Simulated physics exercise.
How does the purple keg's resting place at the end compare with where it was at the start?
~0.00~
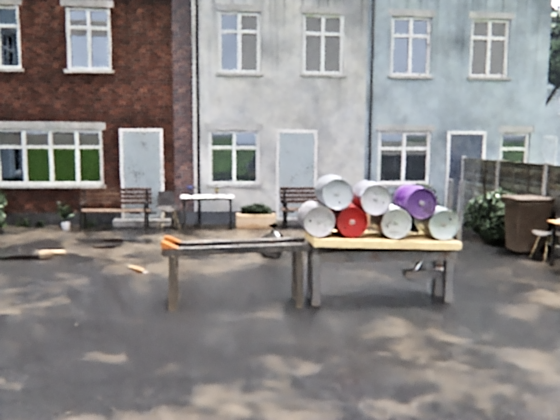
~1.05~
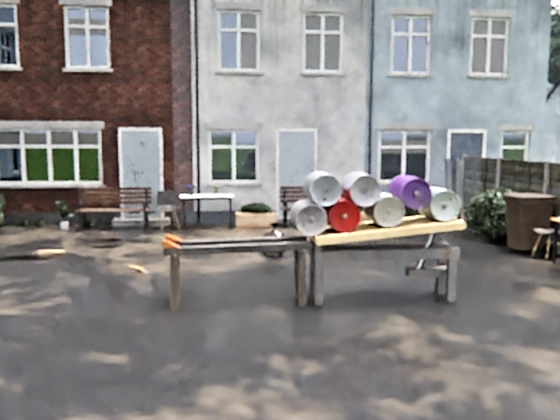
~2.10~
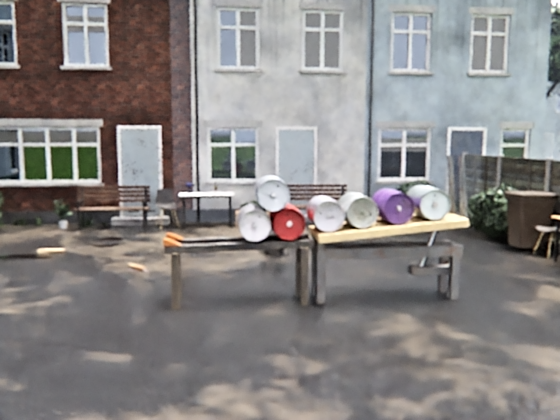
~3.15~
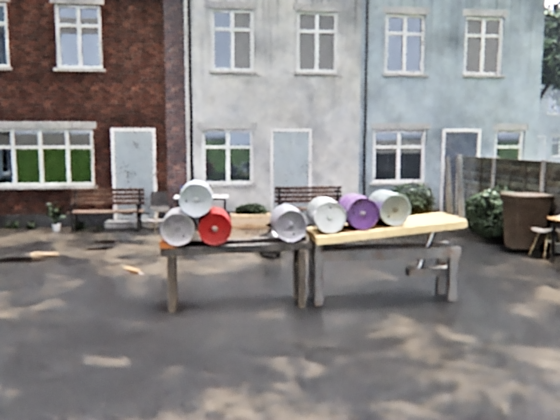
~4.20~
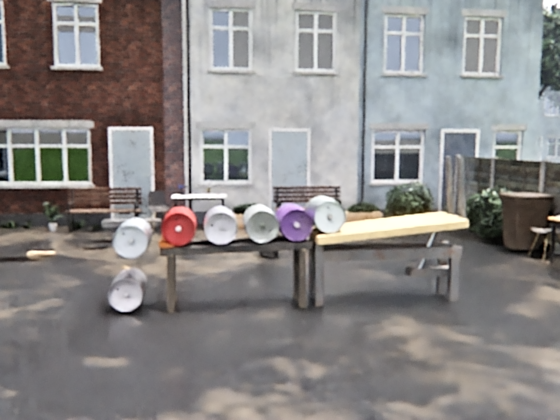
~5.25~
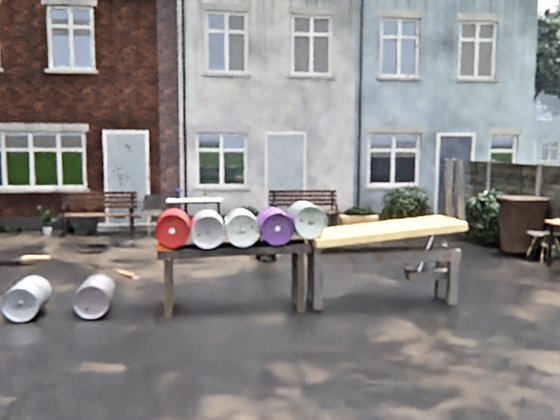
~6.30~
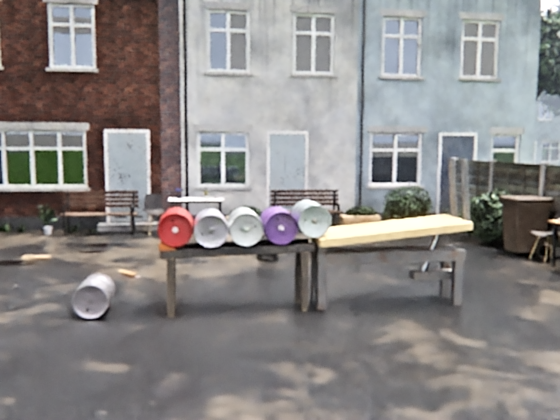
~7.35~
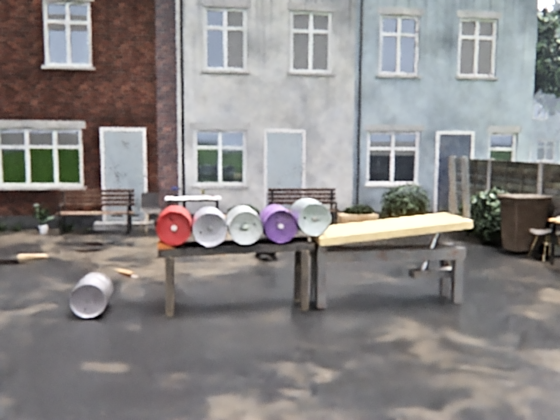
At the start it sits in the stack on the deck at the right. By the end it lies further left and lower, on the rack in a row of kegs, with a pale keg on either side of it.
